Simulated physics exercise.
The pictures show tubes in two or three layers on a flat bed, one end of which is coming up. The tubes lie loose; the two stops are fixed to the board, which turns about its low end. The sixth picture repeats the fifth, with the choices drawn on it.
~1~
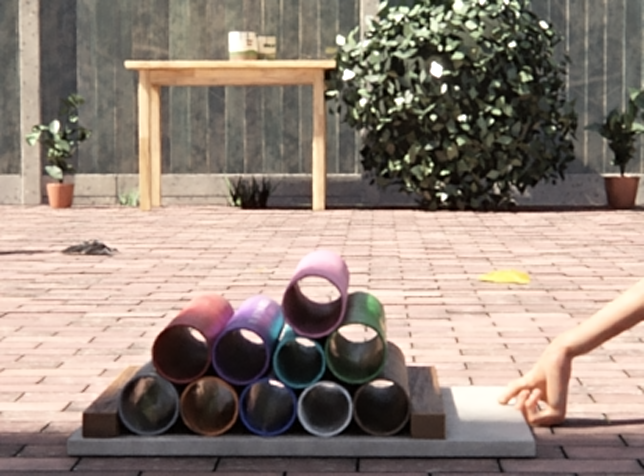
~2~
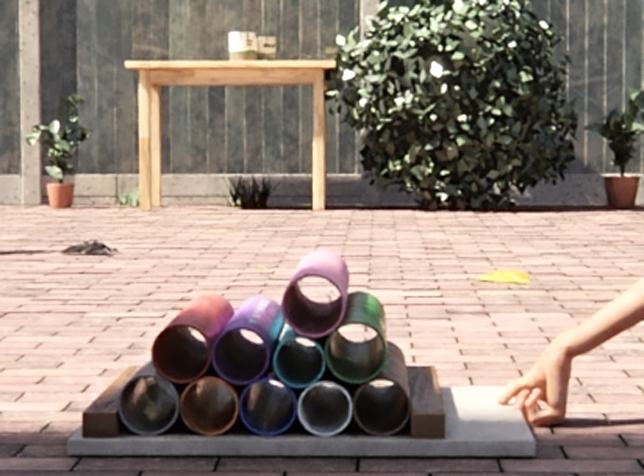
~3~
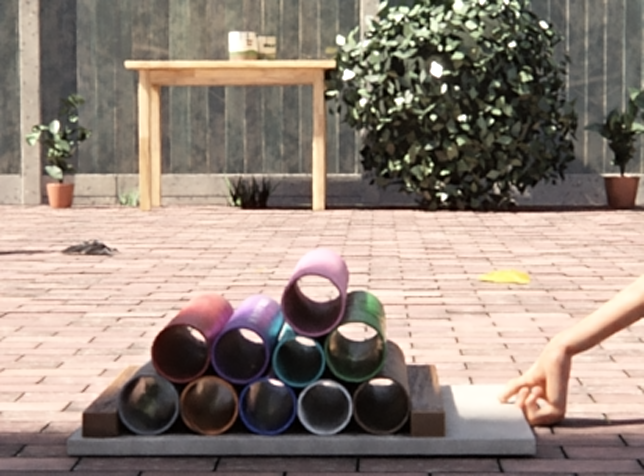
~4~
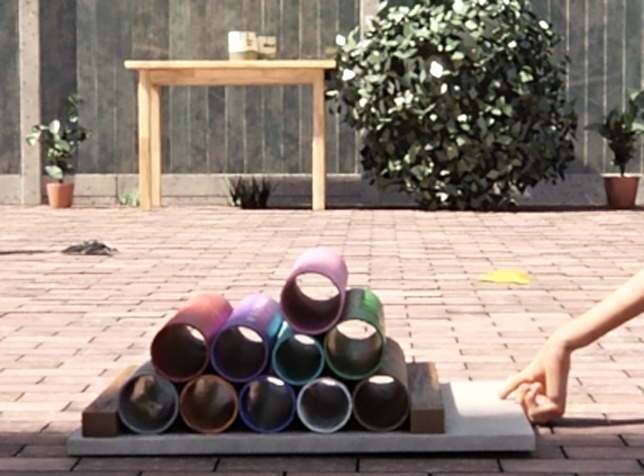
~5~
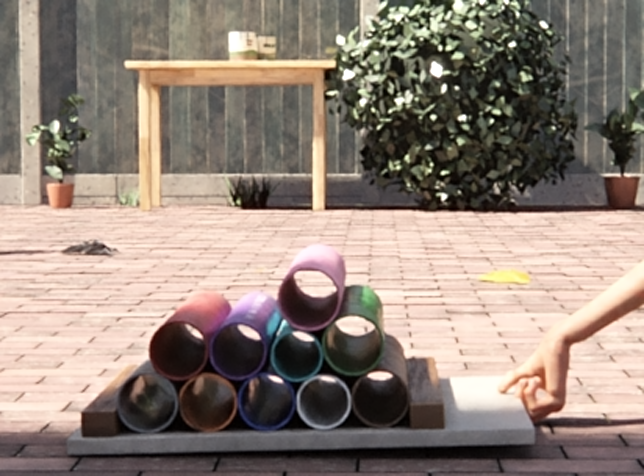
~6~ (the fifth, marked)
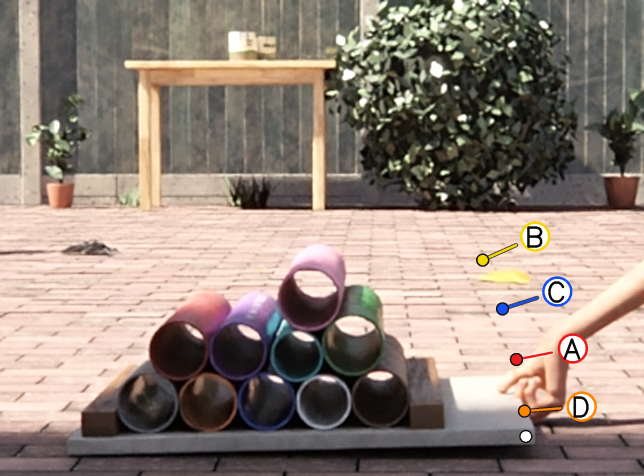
A hand slowly raising the right end of a pale board, slightly tilting a stack of colourful tubes on a brick patio.
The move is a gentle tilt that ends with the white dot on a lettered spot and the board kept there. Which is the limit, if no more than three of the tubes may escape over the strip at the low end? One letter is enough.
At most to B.
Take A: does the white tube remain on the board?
Yes, with A.
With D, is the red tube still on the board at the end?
The red tube: Yes.
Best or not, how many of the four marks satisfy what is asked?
The number is four.
On the copy, A at (516, 360); B at (483, 260); C at (502, 309); D at (524, 411); the white dot at (526, 437).
On B. First, board at 15°.
Then, board at 24°.
Finally, board at 24°, one over the low batten (pink).
By contrast, A none over the low batten; C none over the low batten; D none over the low batten.
